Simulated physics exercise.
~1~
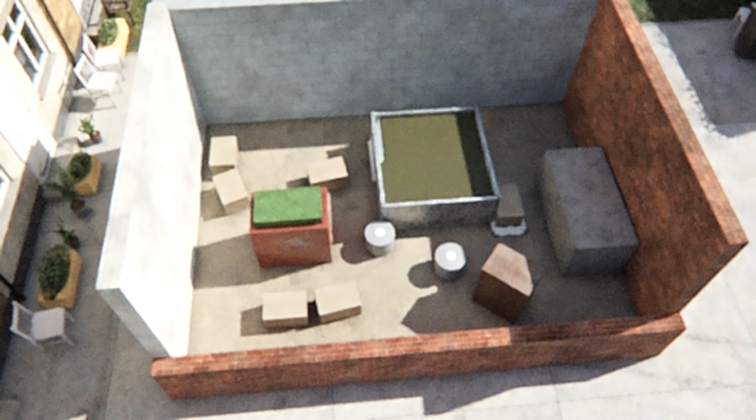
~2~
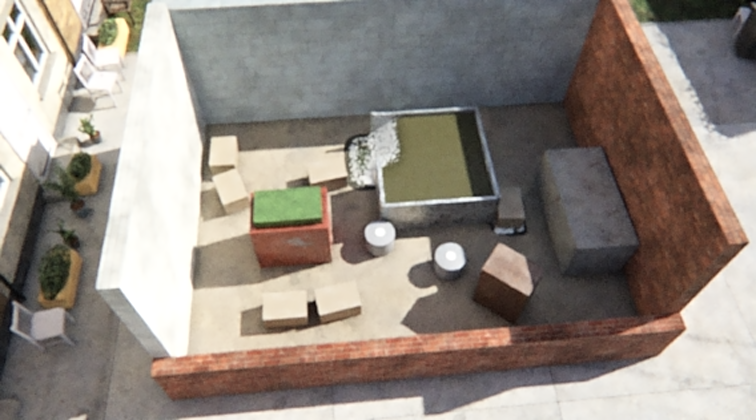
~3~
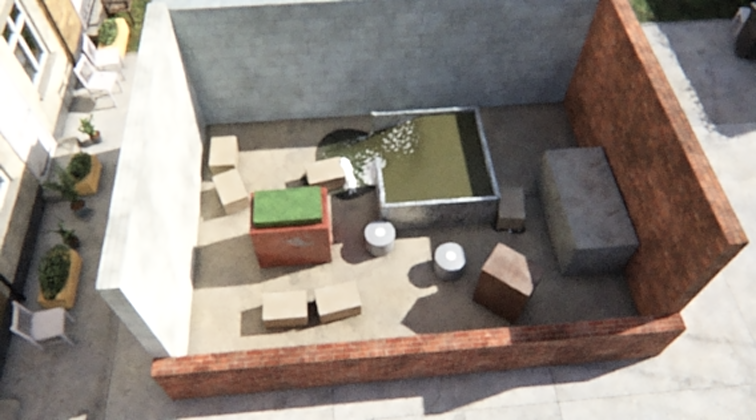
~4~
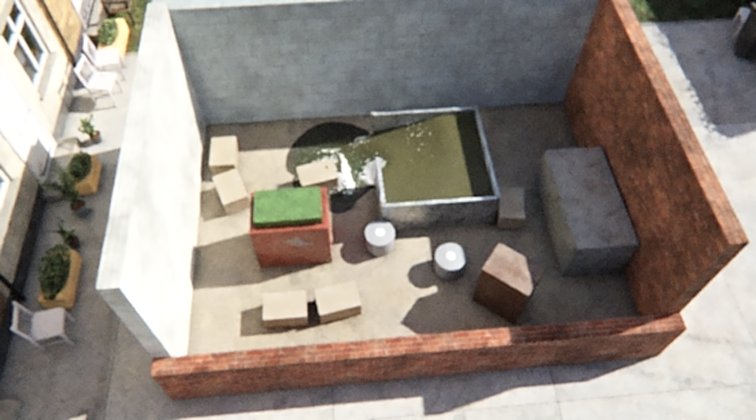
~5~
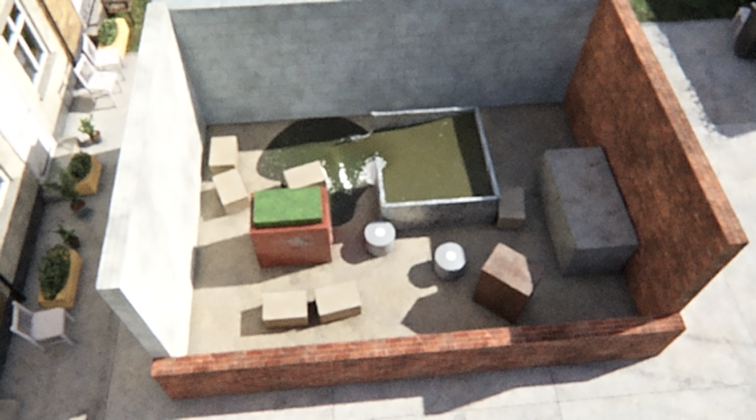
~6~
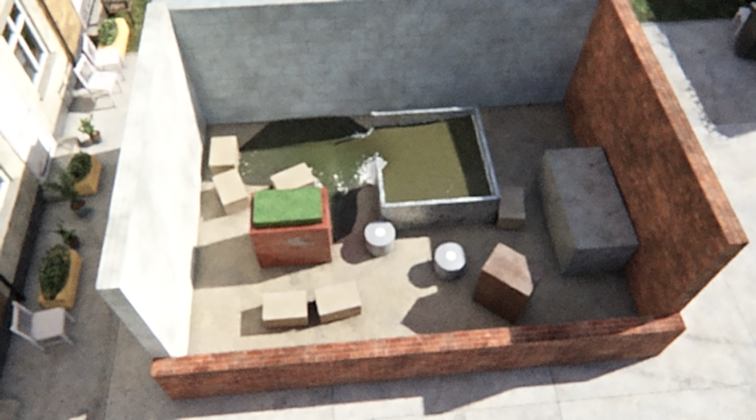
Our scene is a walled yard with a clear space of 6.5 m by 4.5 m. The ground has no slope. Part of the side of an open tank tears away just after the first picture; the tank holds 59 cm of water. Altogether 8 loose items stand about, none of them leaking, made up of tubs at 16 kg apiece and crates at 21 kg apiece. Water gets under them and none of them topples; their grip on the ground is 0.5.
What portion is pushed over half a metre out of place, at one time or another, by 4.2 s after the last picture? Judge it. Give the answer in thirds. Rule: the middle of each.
One to two thirds.
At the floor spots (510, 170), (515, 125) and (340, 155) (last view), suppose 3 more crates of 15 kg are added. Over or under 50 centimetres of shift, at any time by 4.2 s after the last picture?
In turn: Less, short of it, more.
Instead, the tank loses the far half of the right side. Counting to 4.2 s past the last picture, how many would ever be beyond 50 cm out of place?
1.
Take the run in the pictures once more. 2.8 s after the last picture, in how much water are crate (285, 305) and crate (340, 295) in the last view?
About 4 and 0 cm.
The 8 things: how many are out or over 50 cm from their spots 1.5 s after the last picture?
By that point, 2.
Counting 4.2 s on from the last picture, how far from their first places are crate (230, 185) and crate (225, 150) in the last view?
In turn: 250 cm, 300 cm.
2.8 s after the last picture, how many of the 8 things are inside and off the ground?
At that time, 1.
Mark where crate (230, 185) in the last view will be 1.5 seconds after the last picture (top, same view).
Close to pixel (214, 208).
Then, 0.4 s after the last picture 1 of 8 are over 50 cm from their spots; 0 afloat.
Then, 1.5 s after the last picture 2 of 8 are over 50 cm from their spots; 2 afloat.
Then, 2.8 s after the last picture 3 of 8 are over 50 cm from their spots; 1 afloat.
Then, 4.2 s after the last picture 3 of 8 are over 50 cm from their spots, and 3 have been at some point; 2 afloat.
